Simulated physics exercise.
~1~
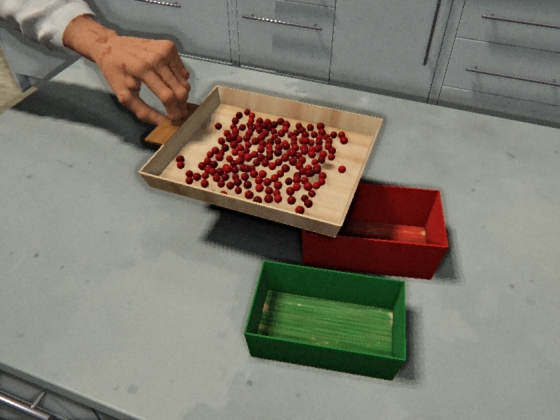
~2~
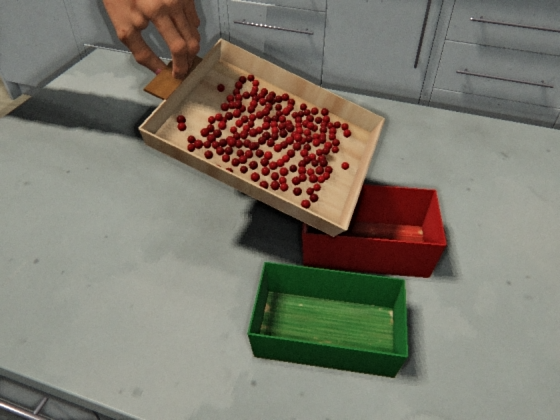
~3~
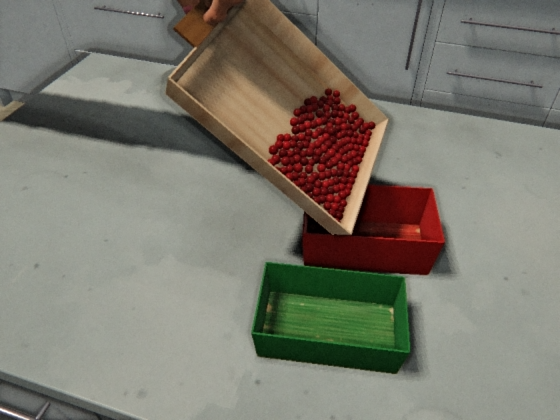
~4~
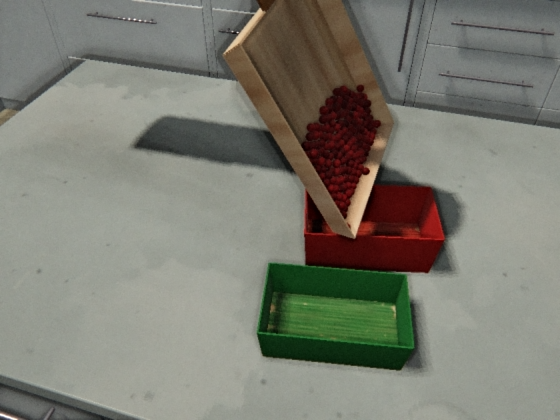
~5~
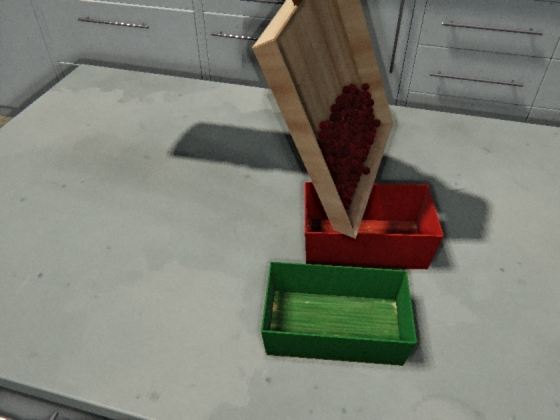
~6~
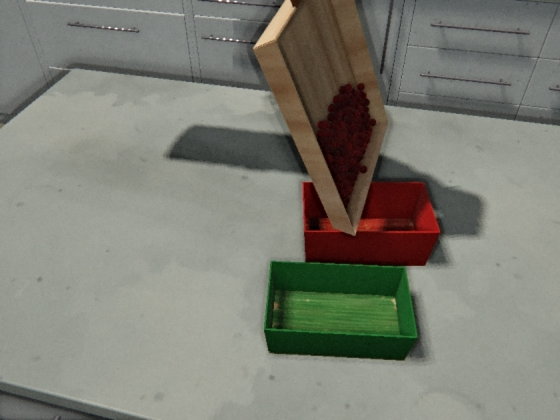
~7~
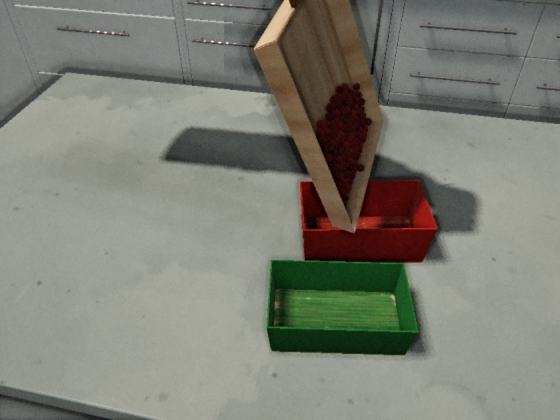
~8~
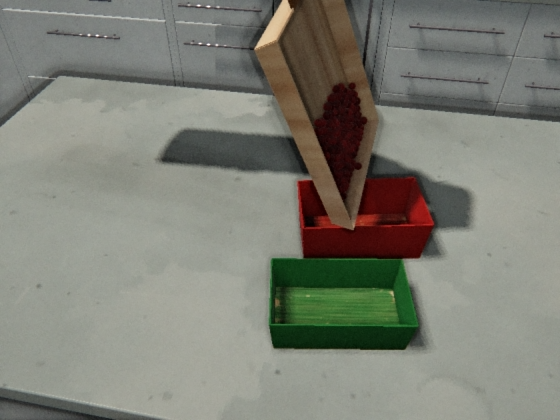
A wooden tray of red cranberries tilts steeply over the red tin, yet none fall out.
